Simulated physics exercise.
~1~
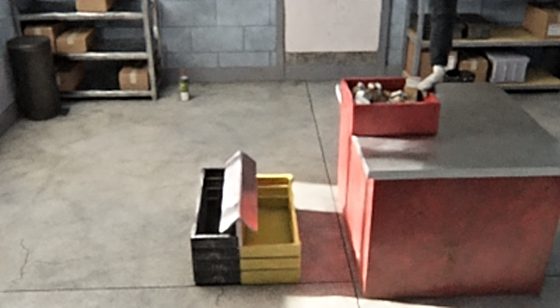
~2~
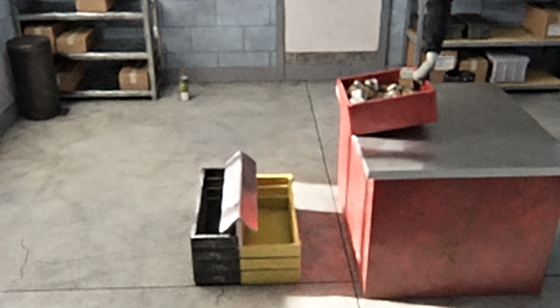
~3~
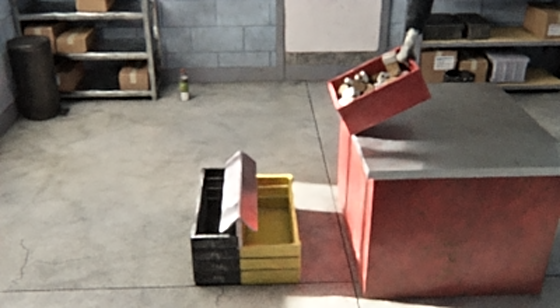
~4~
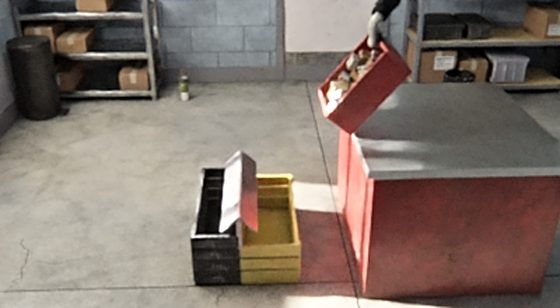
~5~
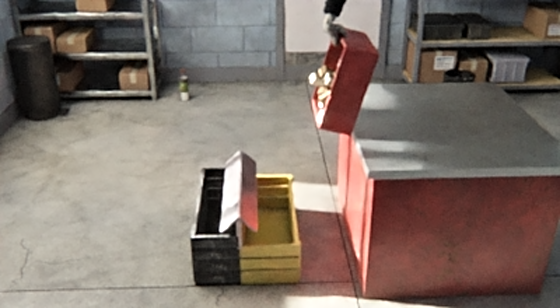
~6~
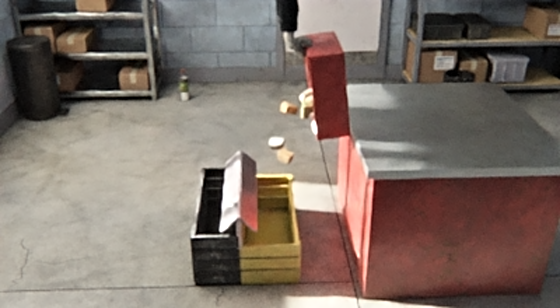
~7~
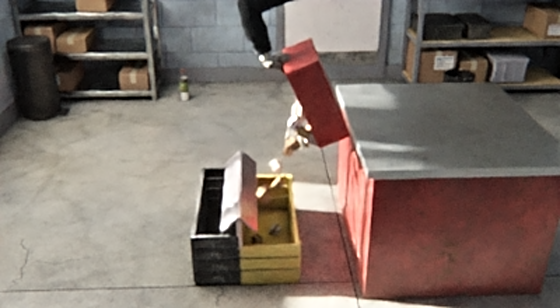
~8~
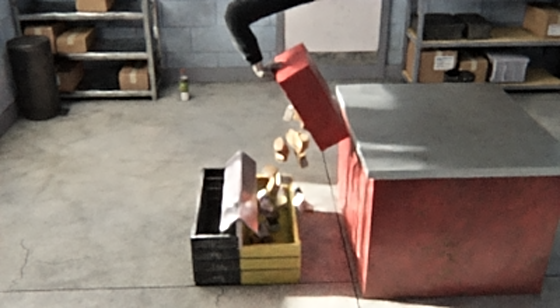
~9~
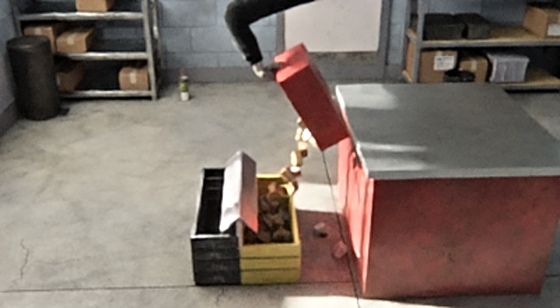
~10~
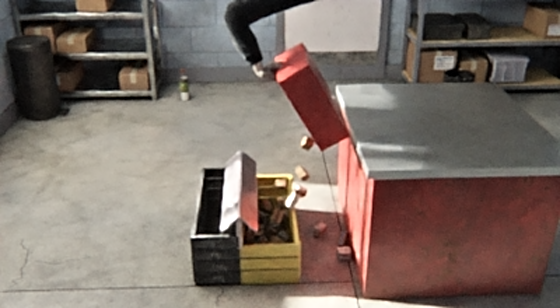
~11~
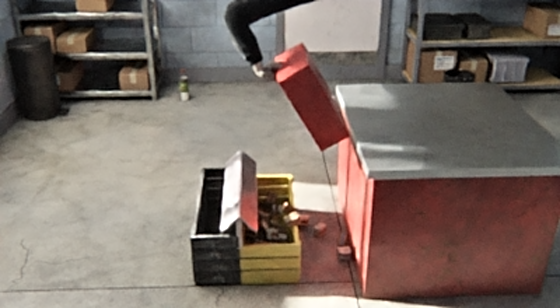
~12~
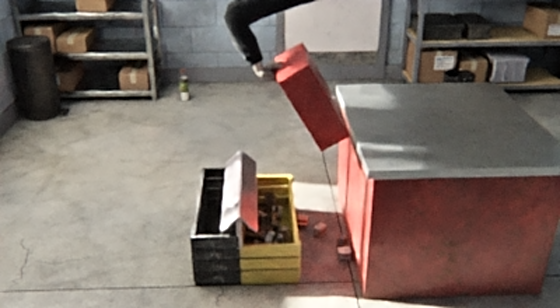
Red box tipping off a bench edge by a dark arm, spilling small parcels mostly into a yellow tote, some onto floor.
